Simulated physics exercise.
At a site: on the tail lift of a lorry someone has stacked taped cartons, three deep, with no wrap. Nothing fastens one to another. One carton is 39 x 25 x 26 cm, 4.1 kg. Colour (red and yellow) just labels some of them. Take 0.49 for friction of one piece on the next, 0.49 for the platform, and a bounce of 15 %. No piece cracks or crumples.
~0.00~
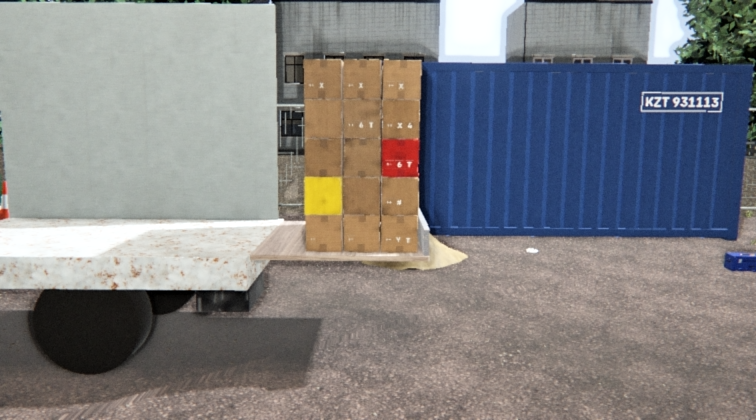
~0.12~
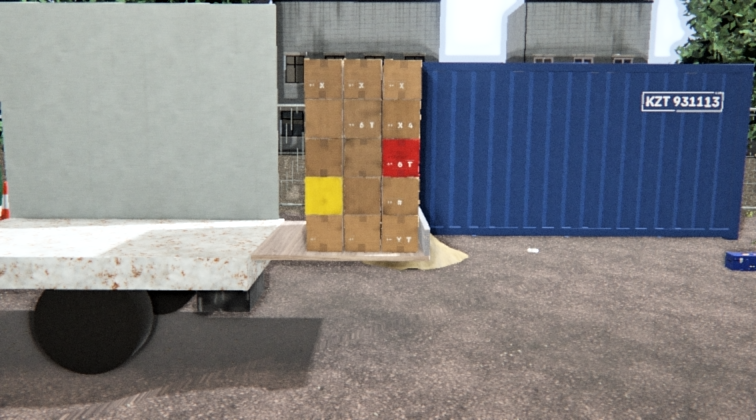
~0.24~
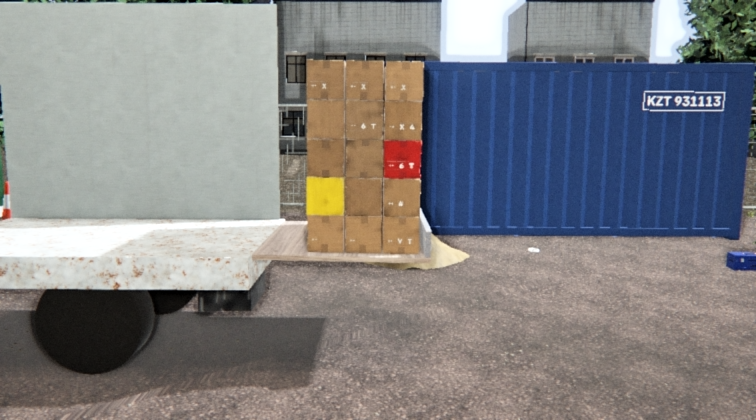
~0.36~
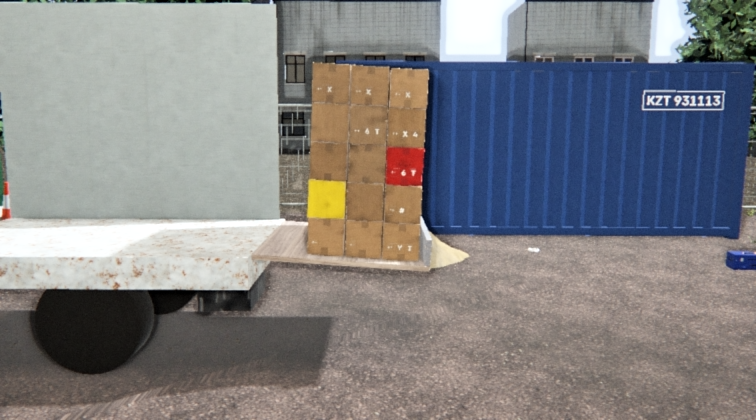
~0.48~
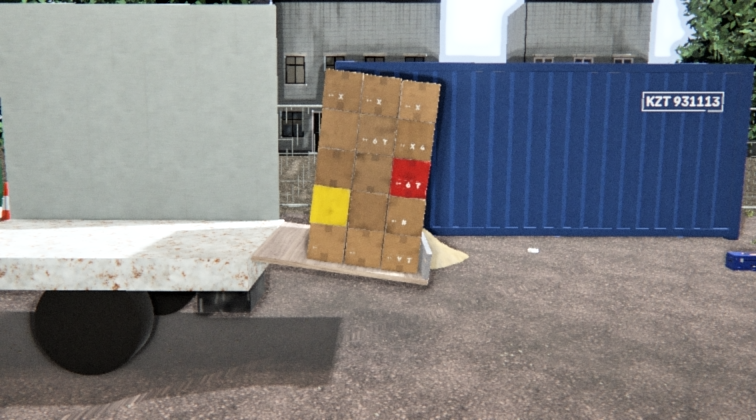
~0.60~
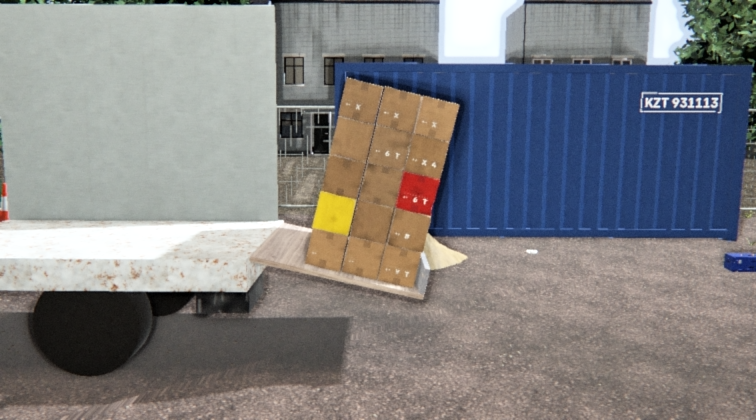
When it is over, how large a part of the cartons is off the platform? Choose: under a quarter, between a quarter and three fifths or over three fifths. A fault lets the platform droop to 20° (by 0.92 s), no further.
Ending off the platform: More than three fifths.
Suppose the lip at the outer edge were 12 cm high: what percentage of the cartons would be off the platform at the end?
Then 60 per cent.
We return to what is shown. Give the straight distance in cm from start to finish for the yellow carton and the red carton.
About: Yellow 30, red 160.
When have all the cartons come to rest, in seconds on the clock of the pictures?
Around 4.0 s.
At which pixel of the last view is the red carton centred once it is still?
Near (501, 342).
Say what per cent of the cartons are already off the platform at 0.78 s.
0 per cent by then.
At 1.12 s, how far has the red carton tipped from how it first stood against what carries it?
About 50°.
Around 0.78 s, slope 18°; none of the 51 cartons off the platform, 51 disturbed; red carton tipped 8°; yellow carton tipped 7°.
Around 1.12 s, slope 20°; 24 of the 51 cartons off the platform; red carton tipped 52°, 20 cm lower; yellow carton tipped 16°.
Around 1.86 s, slope 20°; 36 of the 51 cartons off the platform; red carton on its side; yellow carton displaced 43 mm.
Finally (4.1 s), slope 20°; 36 of the 51 cartons off the platform; red carton on its side; yellow carton displaced 45 mm. That is 71 per cent. Seen by the last camera, middles, red carton near (501, 342), yellow carton near (345, 224).
